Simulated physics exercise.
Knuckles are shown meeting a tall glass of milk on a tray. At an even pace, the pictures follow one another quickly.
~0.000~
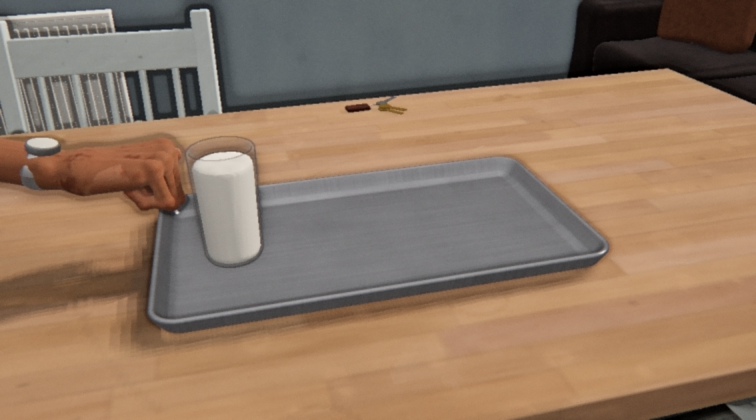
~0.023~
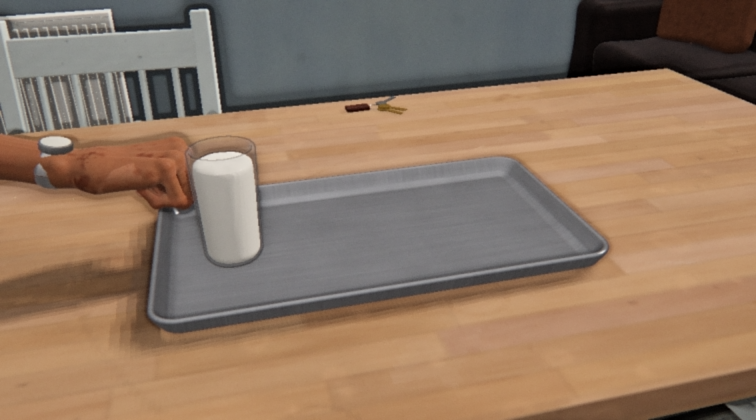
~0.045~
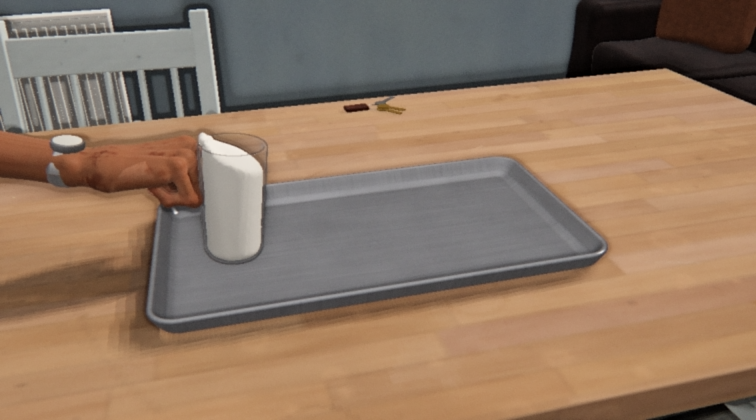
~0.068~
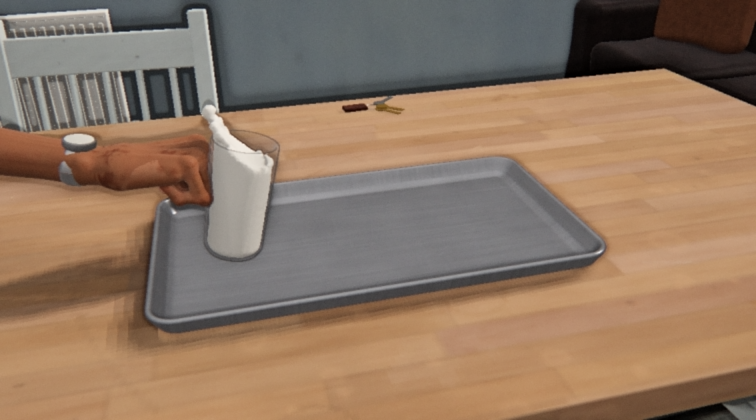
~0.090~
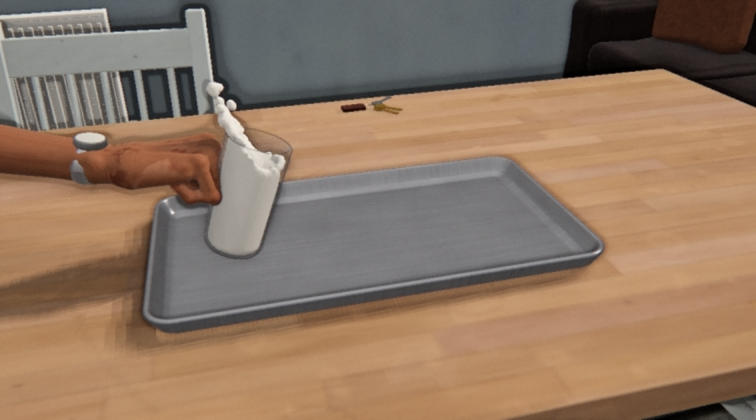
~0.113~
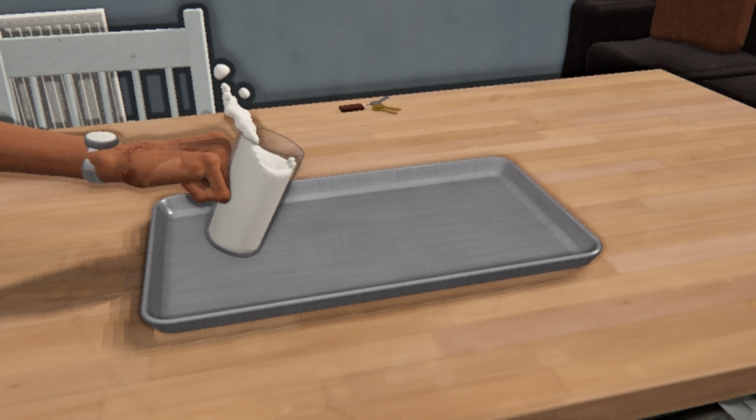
The footage shows a hand pressing its knuckles against a tall glass of milk on a grey tray, pushing it so that it tilts to the right while milk sloshes up and splashes above the left rim.
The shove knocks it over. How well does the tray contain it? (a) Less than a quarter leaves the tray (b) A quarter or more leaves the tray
(b) A quarter or more leaves the tray.
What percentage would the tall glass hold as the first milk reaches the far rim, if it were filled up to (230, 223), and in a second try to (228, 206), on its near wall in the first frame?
You'd find close to 45 in a hundred the first time and close to 50 in a hundred the second.
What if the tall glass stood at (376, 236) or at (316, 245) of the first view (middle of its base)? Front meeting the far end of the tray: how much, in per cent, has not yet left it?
In order, close to 75 and 60 percent.
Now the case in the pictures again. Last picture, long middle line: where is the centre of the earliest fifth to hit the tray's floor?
Touchdown, mid-line: Approx. (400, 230).
A moment on, the tall glass lies on its side and 92 per cent is in the glass, 0 on the tray and 8 above or beyond its rim.
Next, the tall glass lies on its side and 50 per cent is in the glass, 43 on the tray and 7 above or beyond its rim.
Then the tall glass lies on its side and 28 per cent is in the glass, 58 on the tray and 14 above or beyond its rim.
Later the tall glass lies on its side and 15 per cent is in the glass, 51 on the tray and 33 above or beyond its rim.
Finally, 67 per cent is held by tray and glass, 33 is off the tray.
